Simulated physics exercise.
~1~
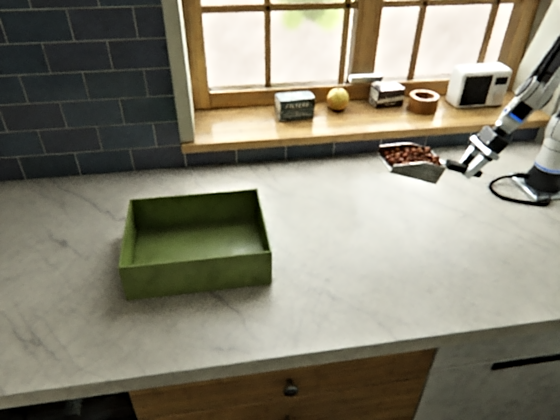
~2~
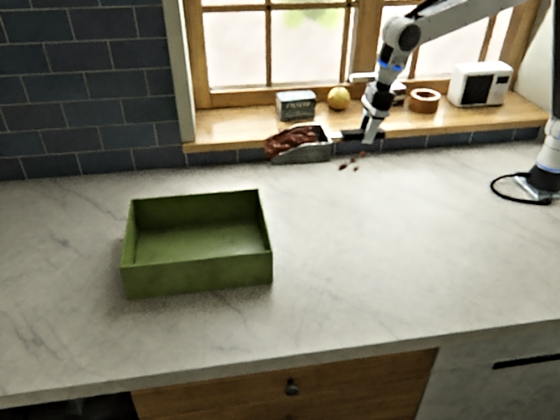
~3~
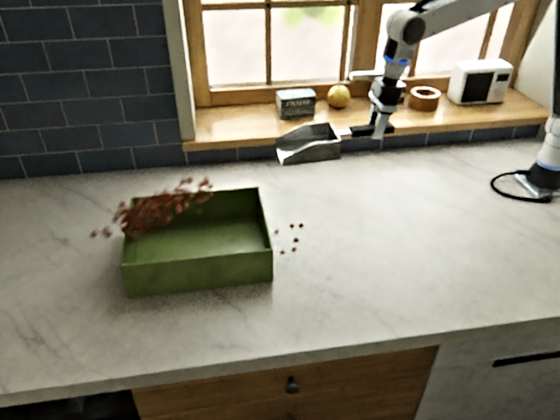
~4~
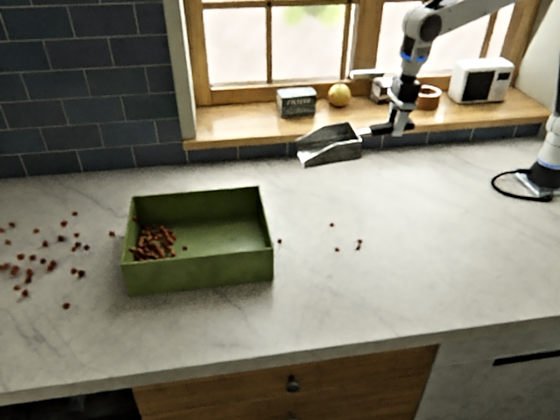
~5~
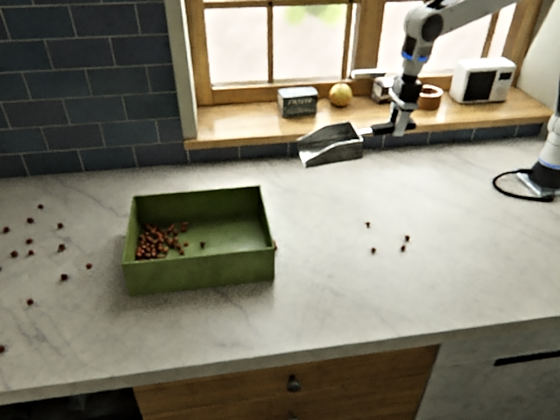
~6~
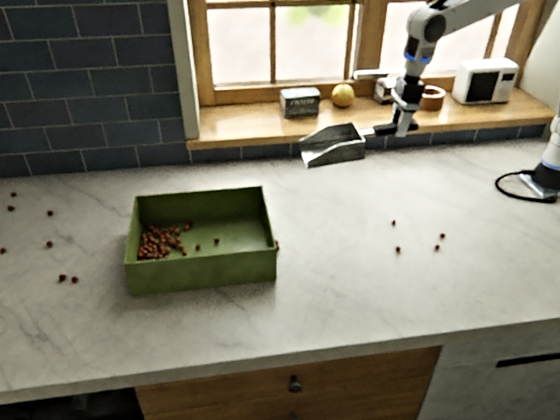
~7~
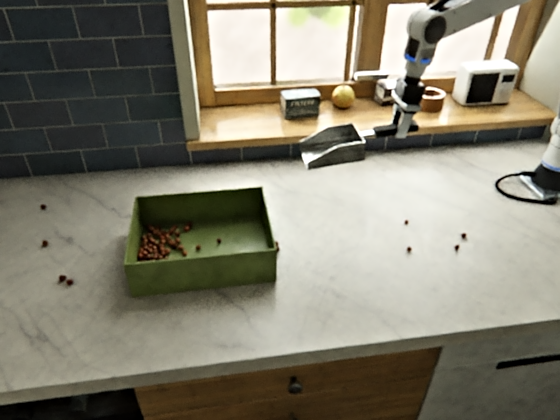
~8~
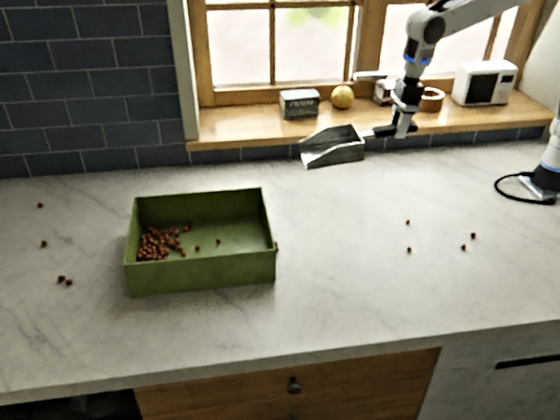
In the video, a robot arm swings a metal scoop of reddish-brown nuts leftward above a counter and flings them toward a green bin, then draws back slightly. Most land inside the bin, while others scatter and roll across the counter on both sides.
